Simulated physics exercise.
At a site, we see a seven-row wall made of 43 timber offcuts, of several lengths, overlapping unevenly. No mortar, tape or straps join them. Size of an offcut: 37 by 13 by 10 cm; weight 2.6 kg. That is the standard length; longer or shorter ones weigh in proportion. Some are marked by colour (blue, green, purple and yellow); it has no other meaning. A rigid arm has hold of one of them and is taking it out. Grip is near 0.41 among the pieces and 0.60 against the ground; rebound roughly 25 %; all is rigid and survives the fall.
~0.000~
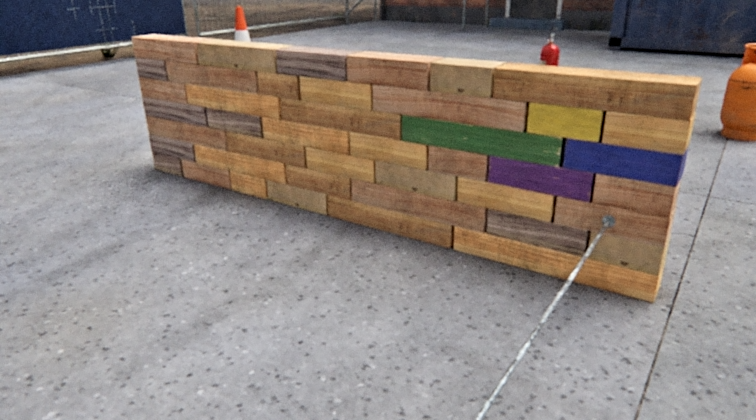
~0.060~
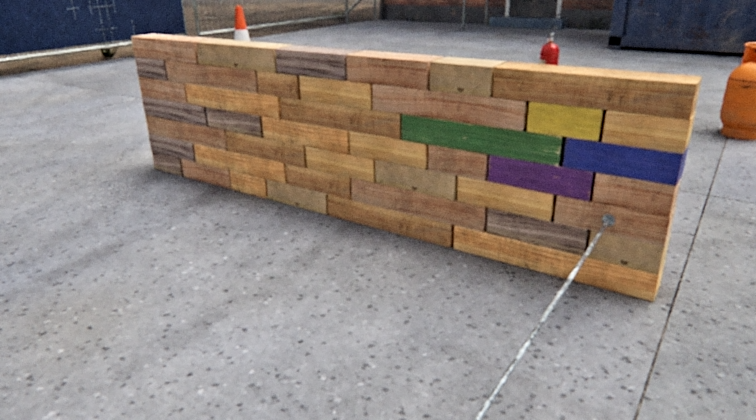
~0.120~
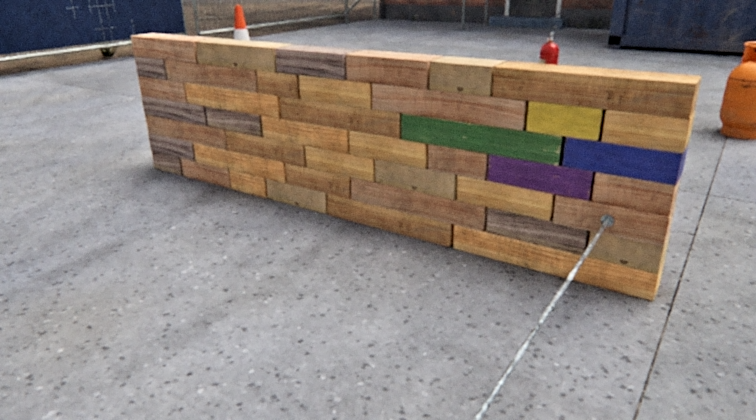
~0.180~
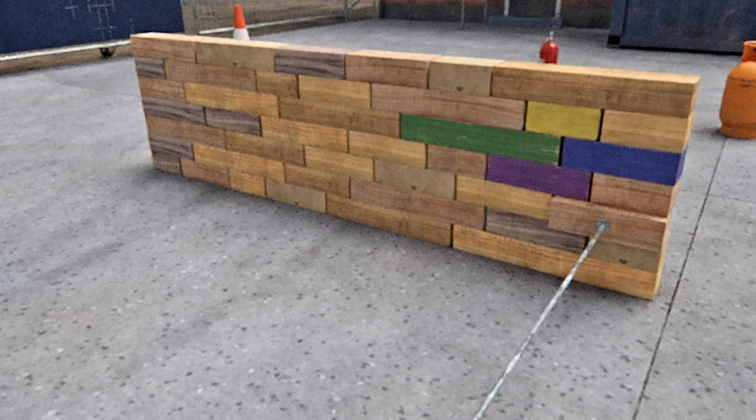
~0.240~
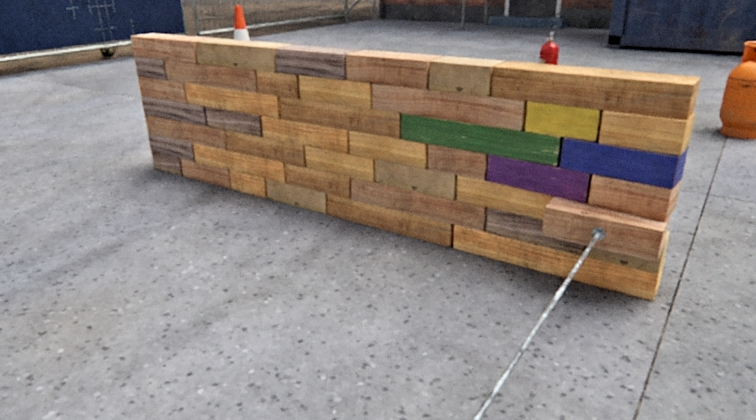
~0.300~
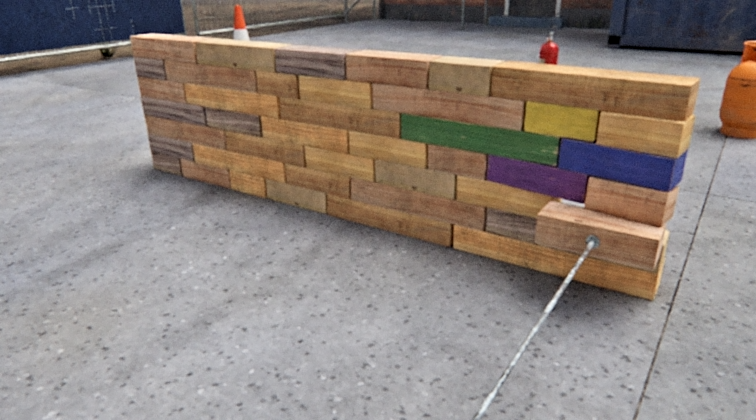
In the video, a thin rod attached to a block near the lower right of a low wooden wall draws it steadily outward, and the blue and purple blocks and others above it shift slightly while the rest stays still.
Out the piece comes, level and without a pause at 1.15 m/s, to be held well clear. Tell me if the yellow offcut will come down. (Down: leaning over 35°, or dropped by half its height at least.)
In the end the yellow offcut drops.
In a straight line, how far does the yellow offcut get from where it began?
Some 56 cm.
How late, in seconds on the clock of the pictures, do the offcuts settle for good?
Near 3.0 s.
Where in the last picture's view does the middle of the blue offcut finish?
Near (551, 282).
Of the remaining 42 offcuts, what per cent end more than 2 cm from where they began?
Shifted: 10 per cent.
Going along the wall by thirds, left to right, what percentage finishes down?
In per cent: Left 0, middle 0, right 40.
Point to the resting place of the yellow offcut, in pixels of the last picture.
At about (722, 214).
By 0.54 s, 1 of the 42 other offcuts down; yellow offcut moved 17 mm; blue offcut moved 7 cm.
By 1.56 s, 5 of the 42 other offcuts down; yellow offcut tilted 55°; blue offcut tilted 54°, 9 cm lower.
By 2.16 s, 5 of the 42 other offcuts down; yellow offcut on its side; blue offcut on its side.
When it is over (3.2 s), 5 of the 42 other offcuts down; yellow offcut on its side; blue offcut on its side; green offcut unmoved. In pixels of the last frame, middles, yellow offcut near (722, 214), blue offcut near (551, 282).
